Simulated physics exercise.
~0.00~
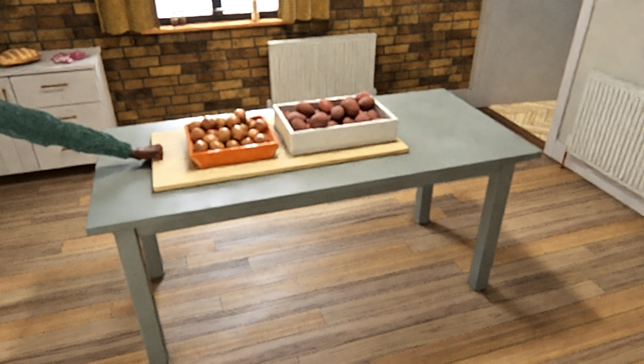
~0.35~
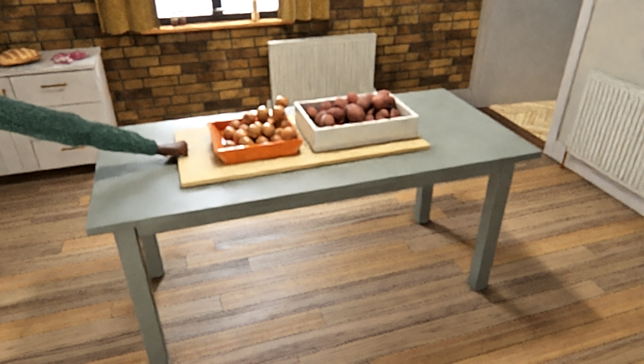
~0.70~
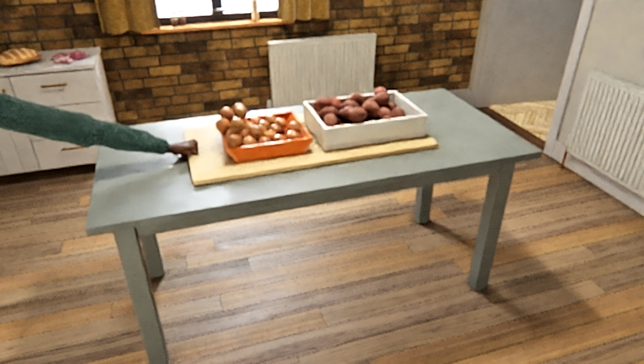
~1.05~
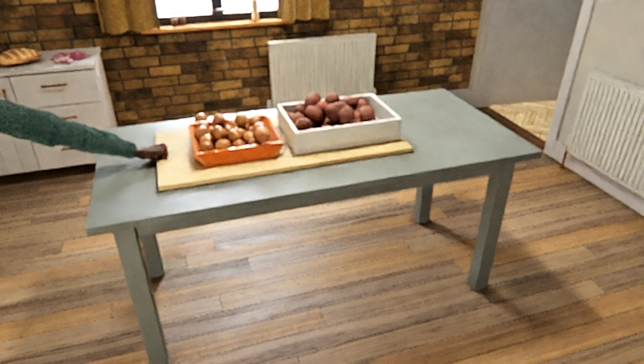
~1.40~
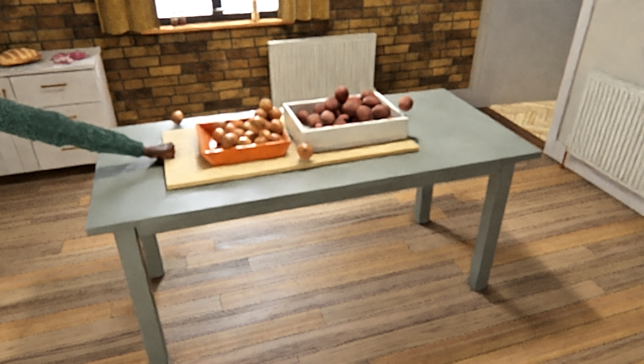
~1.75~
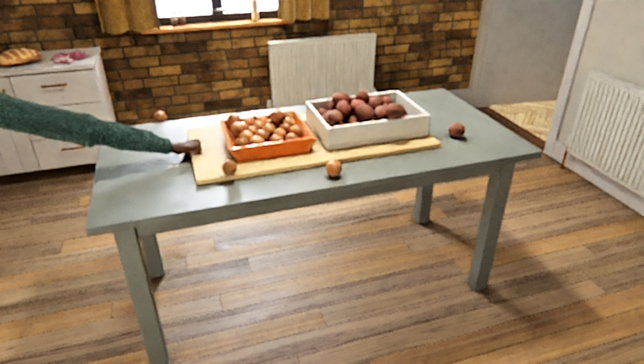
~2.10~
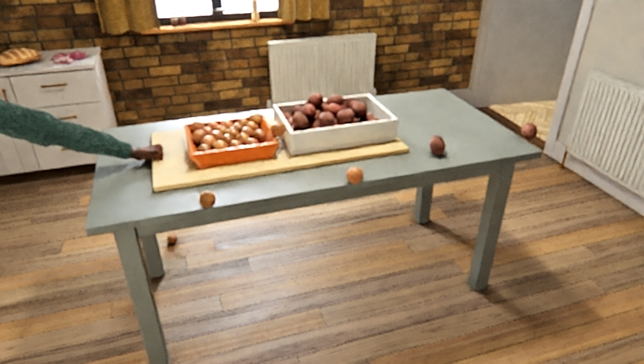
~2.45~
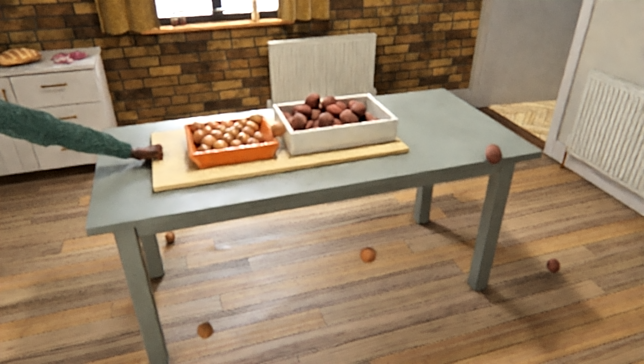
In a brick-walled kitchen, a green-sleeved arm slides a board of onions and red potatoes side to side, several tumbling to the floor.
